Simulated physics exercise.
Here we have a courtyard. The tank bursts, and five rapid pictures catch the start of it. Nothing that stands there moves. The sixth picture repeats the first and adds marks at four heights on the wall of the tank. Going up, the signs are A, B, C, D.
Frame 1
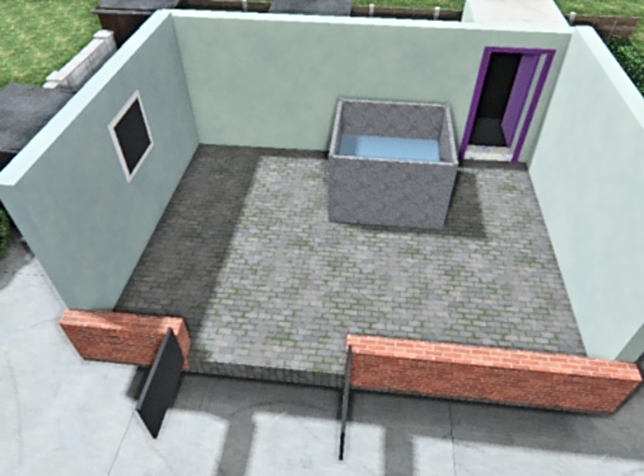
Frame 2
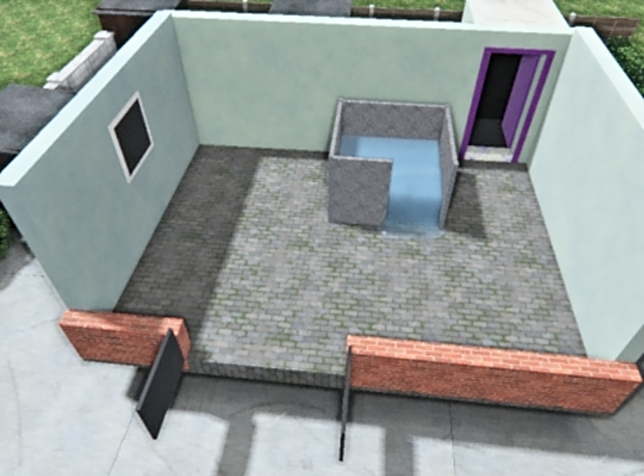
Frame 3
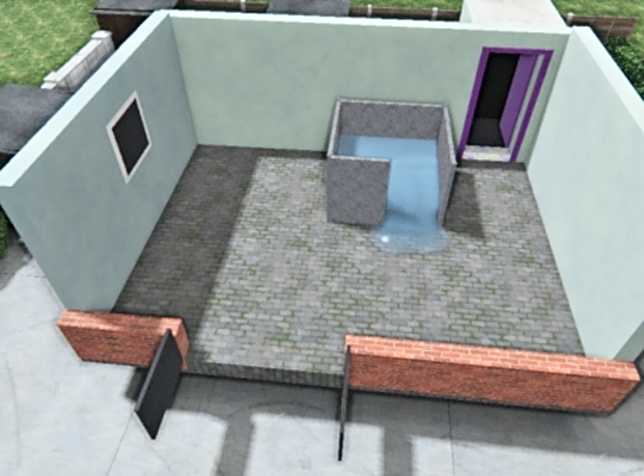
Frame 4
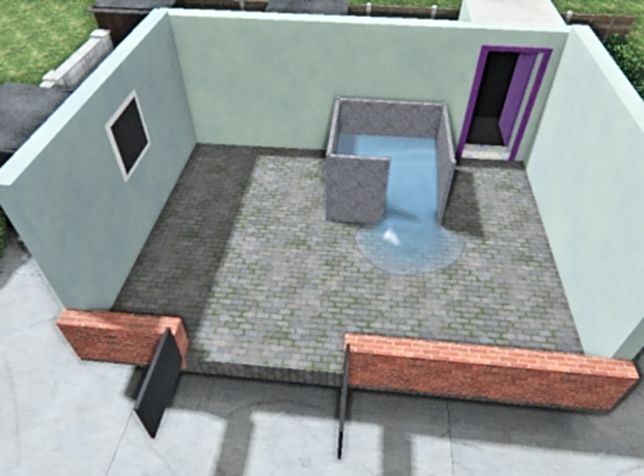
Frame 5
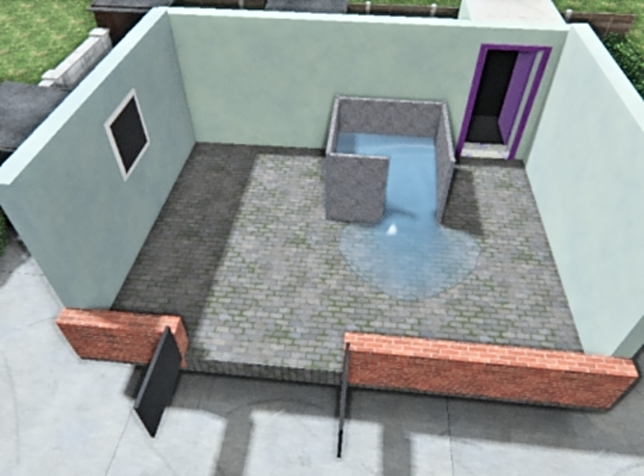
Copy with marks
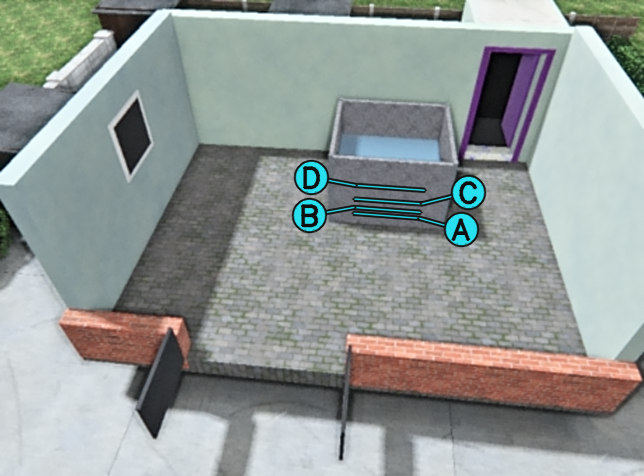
Water pours through an opening in the grey tank's front and spreads across the courtyard paving.
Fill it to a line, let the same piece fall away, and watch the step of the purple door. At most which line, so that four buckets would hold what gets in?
Go for D.
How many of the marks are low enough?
All of them.
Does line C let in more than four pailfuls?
No, that is safe.
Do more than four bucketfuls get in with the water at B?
No, not at all.
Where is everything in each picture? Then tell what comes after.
The first picture shows water in the tank at rest, its middle at (389, 161); foot of the purple doorway at (487, 160); open gate at (264, 324).
The second picture shows front seen at (381, 231), 1 % of the ground wet.
The third picture shows front seen at (383, 246), 2 % of the ground wet.
The fourth picture shows front seen at (397, 271), 5 % of the ground wet.
The fifth picture shows front seen at (401, 294), 9 % of the ground wet.
On the marked copy, A at (386, 215); B at (387, 209); C at (388, 201); D at (389, 187); from the bottom up A, B, C, D.
For line A, nothing gets over.
For line B, nothing gets over.
For line C, nothing gets over.
For line D, a splash gets over, under a bucket.
